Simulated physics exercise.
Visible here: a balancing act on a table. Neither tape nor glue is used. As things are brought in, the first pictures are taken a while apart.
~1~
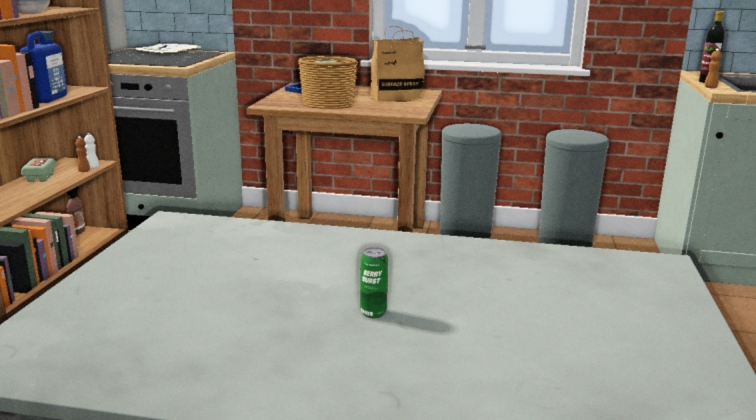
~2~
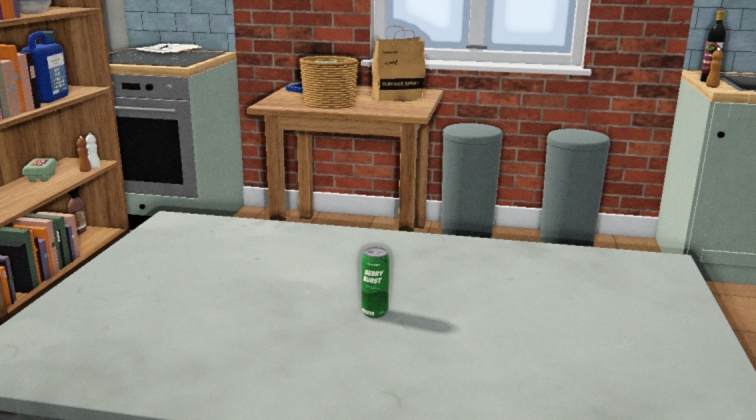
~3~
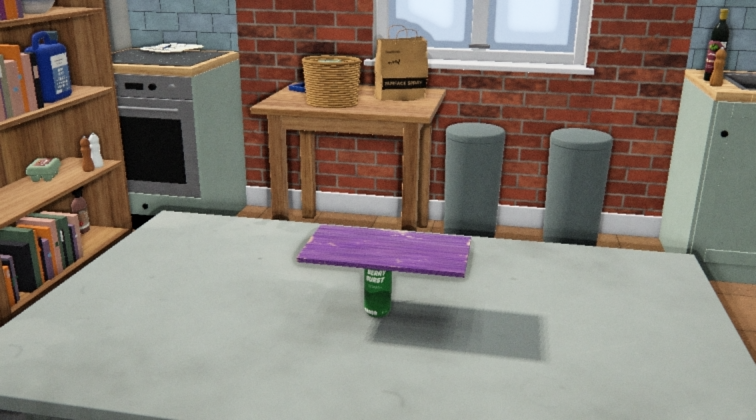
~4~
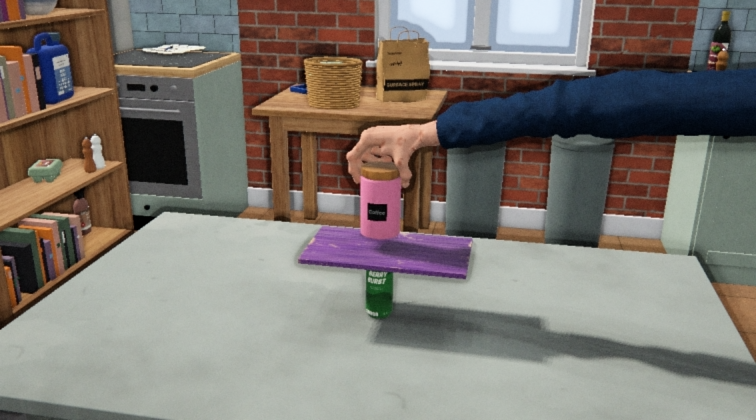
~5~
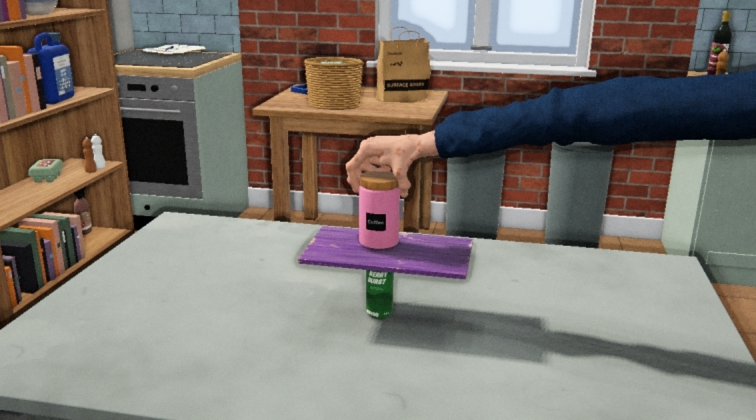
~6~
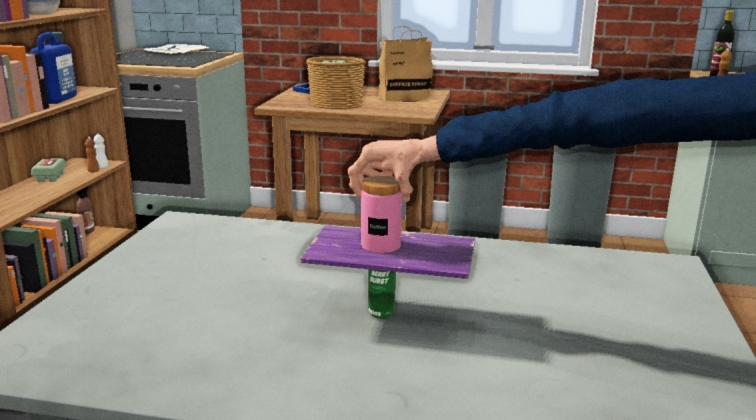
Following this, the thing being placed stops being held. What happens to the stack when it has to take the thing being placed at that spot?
The stack is secure.
Then, 0.20 s later than the last frame, all is still.
Then, 0.50 s later than the last frame, pink jar resting near (381, 214).
When it is over, all 3 as before. End places, in pixels of the last picture, pink jar near (381, 214). The stack holds.
